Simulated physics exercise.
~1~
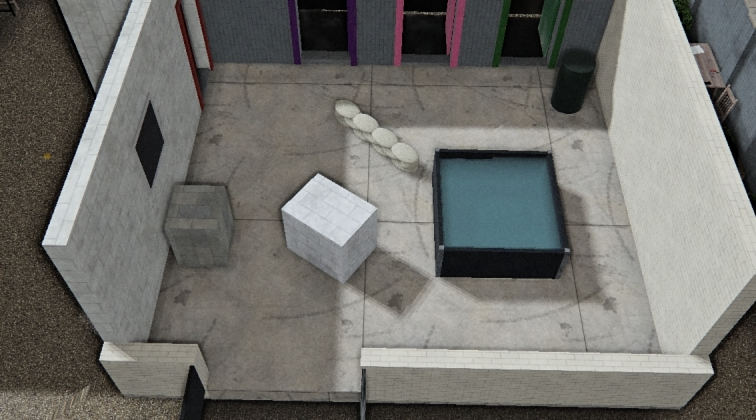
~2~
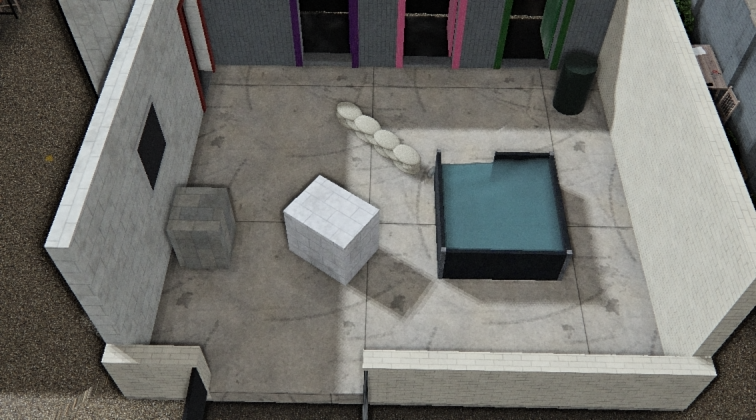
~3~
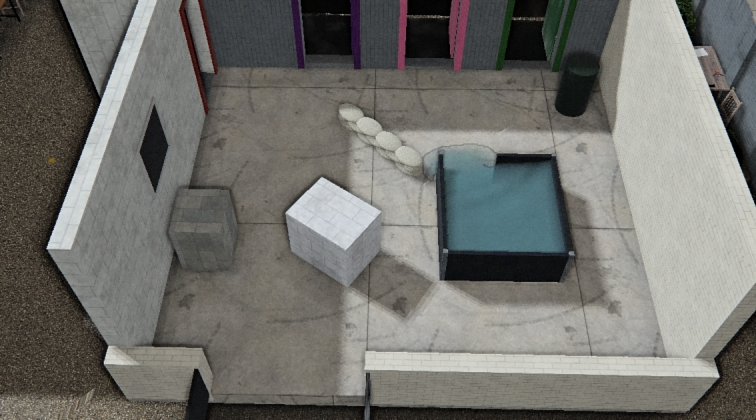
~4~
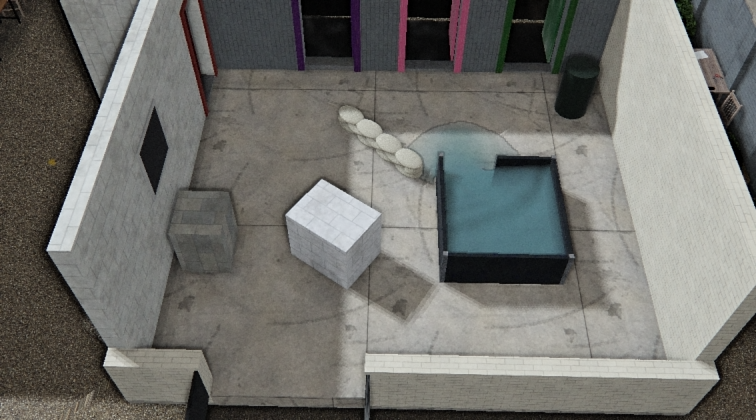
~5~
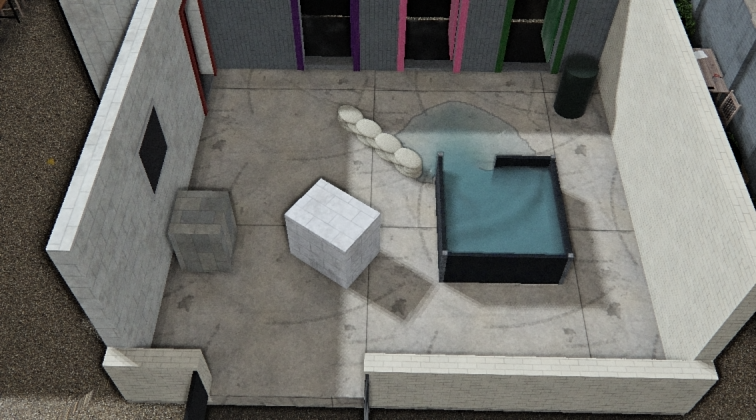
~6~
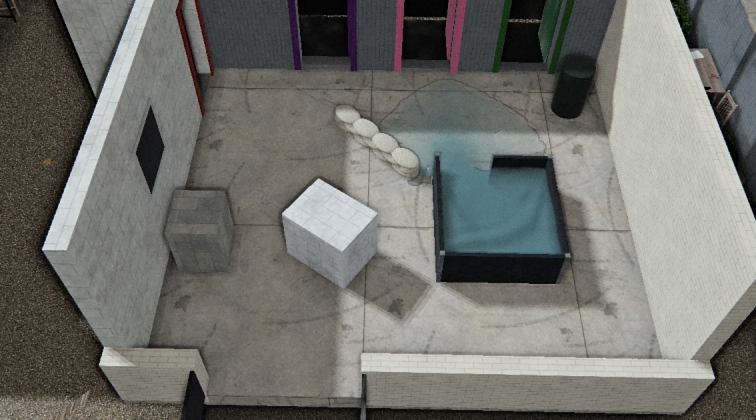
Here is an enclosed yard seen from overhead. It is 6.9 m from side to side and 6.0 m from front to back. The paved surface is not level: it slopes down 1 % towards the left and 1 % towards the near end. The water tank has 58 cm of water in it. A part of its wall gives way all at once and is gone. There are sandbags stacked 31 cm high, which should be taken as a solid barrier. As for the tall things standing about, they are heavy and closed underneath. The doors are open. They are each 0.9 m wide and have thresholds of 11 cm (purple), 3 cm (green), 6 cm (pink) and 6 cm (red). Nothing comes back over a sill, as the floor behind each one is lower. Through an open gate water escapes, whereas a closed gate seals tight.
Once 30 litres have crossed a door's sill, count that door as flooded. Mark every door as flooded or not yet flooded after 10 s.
After that time, purple door: Not yet flooded; green door: Flooded; pink door: Flooded; red door: Flooded.
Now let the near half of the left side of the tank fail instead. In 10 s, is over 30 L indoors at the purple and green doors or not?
Log - purple: Threshold not reached, green: Threshold not reached.
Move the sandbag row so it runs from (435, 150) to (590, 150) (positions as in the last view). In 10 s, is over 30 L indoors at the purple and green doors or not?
Result: Purple door inside the limit; green door inside the limit.
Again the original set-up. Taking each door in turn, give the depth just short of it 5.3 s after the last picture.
Centimetres: Purple 6 / green 8 / pink 9 / red 11.
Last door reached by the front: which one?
The red door.
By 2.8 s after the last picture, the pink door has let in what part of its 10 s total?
About 75 per cent.
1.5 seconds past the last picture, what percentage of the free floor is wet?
Covered: Roughly 25 %.
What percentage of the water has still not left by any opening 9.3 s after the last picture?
Near 72 in a hundred is still there.
Then, 0.7 s after the last picture water covers 20 % of the floor and is deepest (33 cm) near (459, 180); purple door not reached, green door 6 cm at the sill, 1 L in, pink door 12 cm at the sill, 25 L in, red door not reached.
Then, 1.5 s after the last picture water covers 25 % of the floor and is deepest (24 cm) near (447, 179); purple door 15 cm at the sill, 1 L in, green door 13 cm at the sill, 24 L in, pink door 19 cm at the sill, 97 L in, red door not reached.
Then, 2.8 s after the last picture water covers 30 % of the floor and is deepest (19 cm) near (447, 179); purple door 11 cm at the sill, 8 L in, green door 10 cm at the sill, 68 L in, pink door 14 cm at the sill, 173 L in, red door 14 cm at the sill, 22 L in.
Then, 5.3 s after the last picture water covers 50 % of the floor and is deepest (12 cm) near (447, 179); purple door 6 cm at the sill, 9 L in, green door 8 cm at the sill, 106 L in, pink door 9 cm at the sill, 225 L in, red door 11 cm at the sill, 76 L in.
Then, 9.3 s after the last picture water covers 70 % of the floor and is deepest (9 cm) near (178, 221); purple door 4 cm at the sill, 9 L in, green door 4 cm at the sill, 130 L in, pink door 5 cm at the sill, 234 L in, red door 8 cm at the sill, 106 L in.
